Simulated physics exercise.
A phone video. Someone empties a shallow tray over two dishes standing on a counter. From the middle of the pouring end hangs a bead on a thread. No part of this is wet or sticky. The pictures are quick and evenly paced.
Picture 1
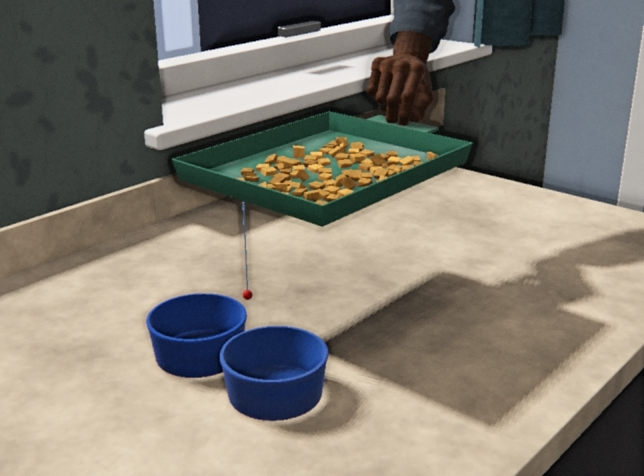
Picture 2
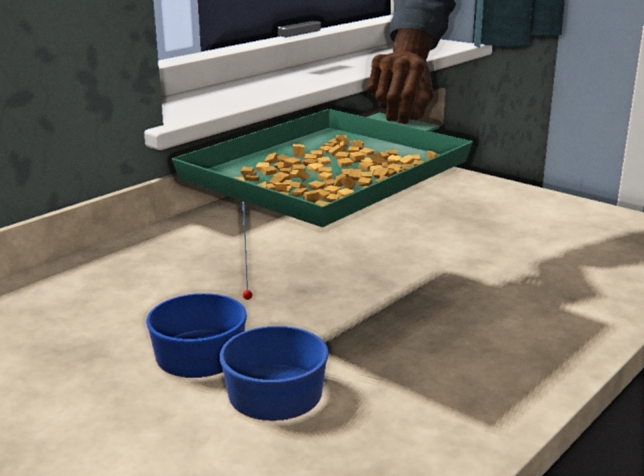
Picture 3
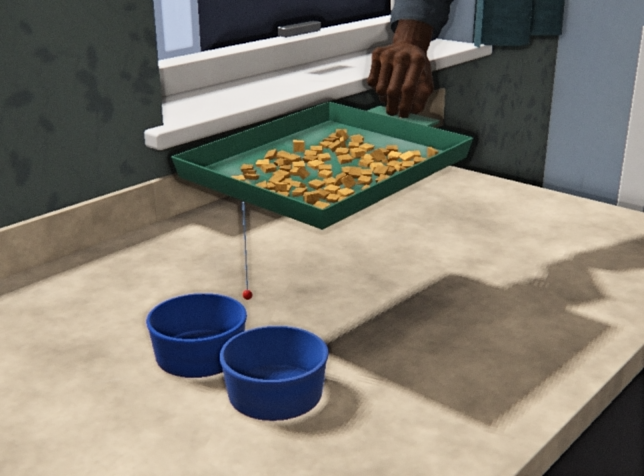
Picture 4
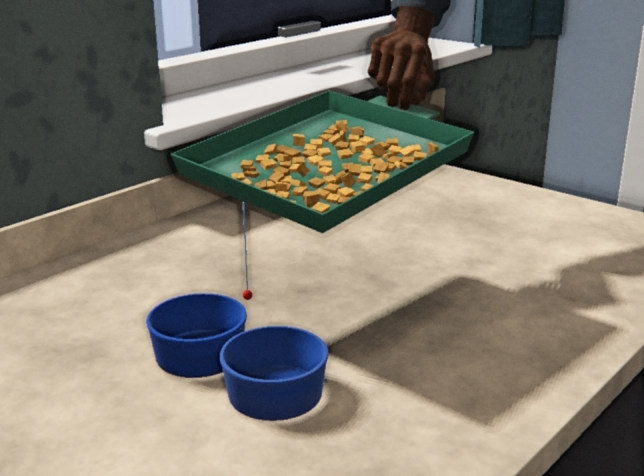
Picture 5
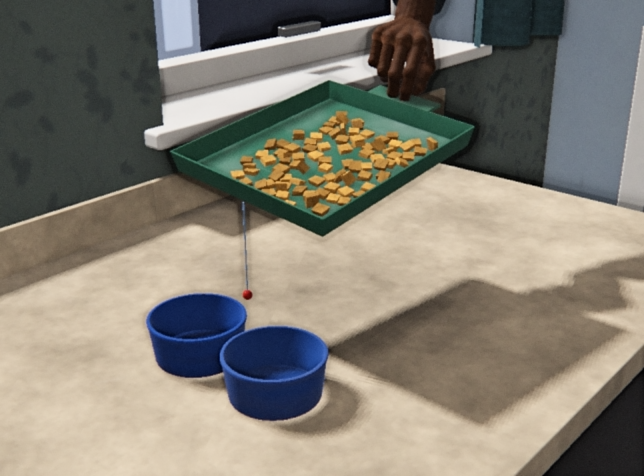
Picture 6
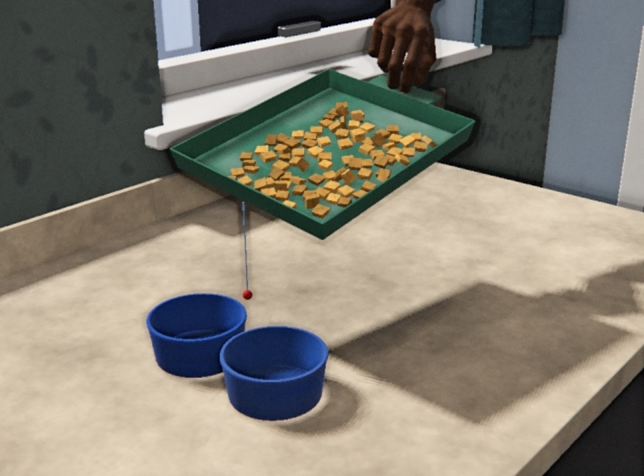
Green tray of cereal squares tilting slowly as a hand raises its far end above two blue dishes on a counter.
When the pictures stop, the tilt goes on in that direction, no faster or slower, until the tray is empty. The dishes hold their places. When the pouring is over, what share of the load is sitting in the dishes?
The dishes hold less than half of it.
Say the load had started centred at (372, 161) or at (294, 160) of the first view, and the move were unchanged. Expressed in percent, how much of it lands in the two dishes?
Close to 20 and close to 40 per cent.
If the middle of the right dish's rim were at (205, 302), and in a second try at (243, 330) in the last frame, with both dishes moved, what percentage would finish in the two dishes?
It comes to near 0 per cent the first time and near 10 per cent the second time.
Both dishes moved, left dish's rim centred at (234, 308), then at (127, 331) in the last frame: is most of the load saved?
Held in all, by try: A larger portion, then a smaller portion.
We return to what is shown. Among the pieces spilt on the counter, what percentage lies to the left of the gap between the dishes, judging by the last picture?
Left share: Close to 0 %.
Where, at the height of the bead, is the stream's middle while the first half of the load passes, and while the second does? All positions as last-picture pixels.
The opening part goes through (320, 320); what follows goes through (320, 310).
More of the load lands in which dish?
Well, that is right of the pair.
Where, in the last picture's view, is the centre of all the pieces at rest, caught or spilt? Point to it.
Close to (323, 368) in the last picture.
Just after the last frame, tray tipped steeply; every one on the tray.
A moment on, tray tipped right over; the larger part on the tray; about a tenth in the right dish; about a tenth outside both; about a tenth in the air.
Further on, tray tipped past a quarter turn; roughly a third in the right dish; roughly two thirds outside both.
When it is over, tray tipped past a quarter turn; roughly a third in the right dish; not one in the left dish; roughly two thirds outside both.
